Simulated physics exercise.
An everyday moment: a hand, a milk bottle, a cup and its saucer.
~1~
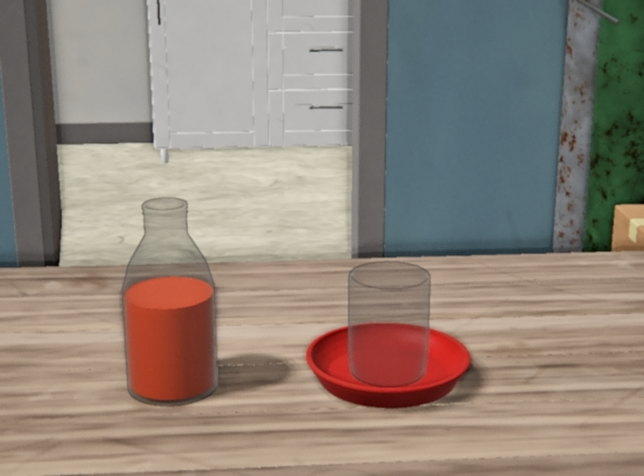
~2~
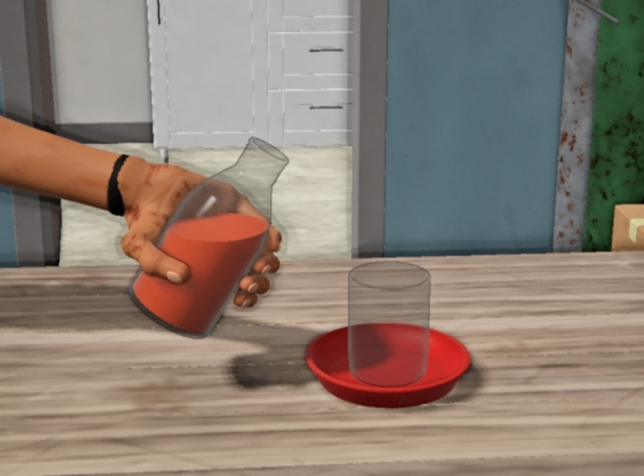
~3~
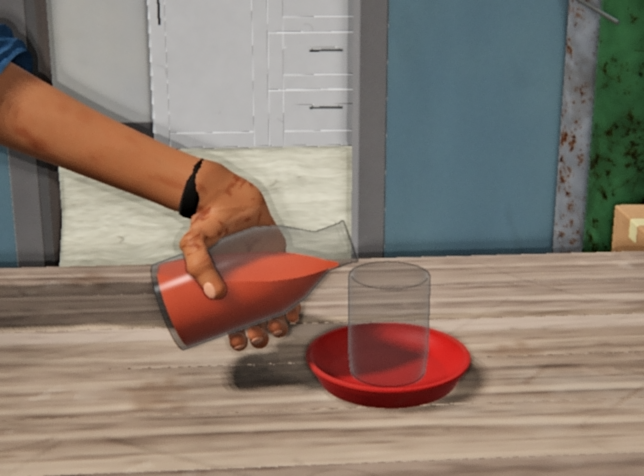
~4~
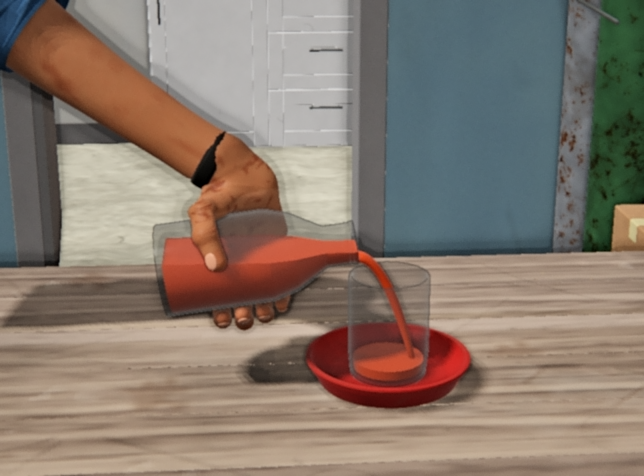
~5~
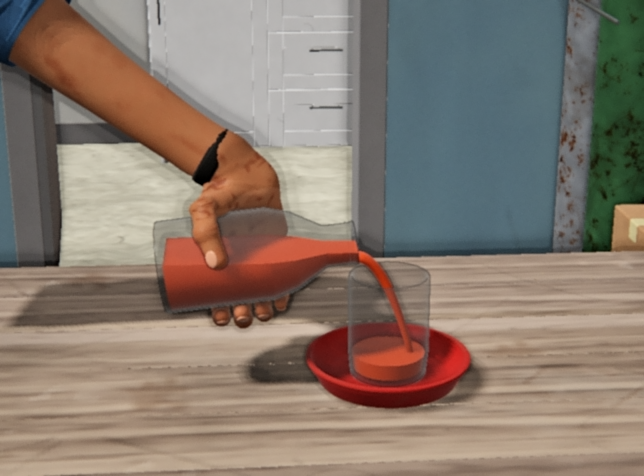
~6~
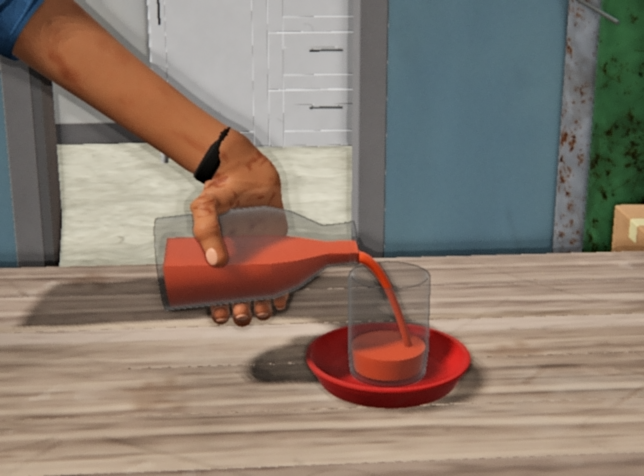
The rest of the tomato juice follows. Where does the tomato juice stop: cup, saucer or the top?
In the end it runs over into the saucer only.
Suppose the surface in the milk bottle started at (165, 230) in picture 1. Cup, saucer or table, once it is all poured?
Then: Floods the top.
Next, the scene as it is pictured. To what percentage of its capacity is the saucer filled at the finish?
Near 50 in a hundred.
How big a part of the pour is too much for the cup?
About 20 per cent.
Soon after, the cup is about two thirds full; the saucer is dry.
Later, the cup is full to the brim; the saucer is wet, with room to spare.
In the end, the cup is full to the brim; the saucer is wet, with room to spare.
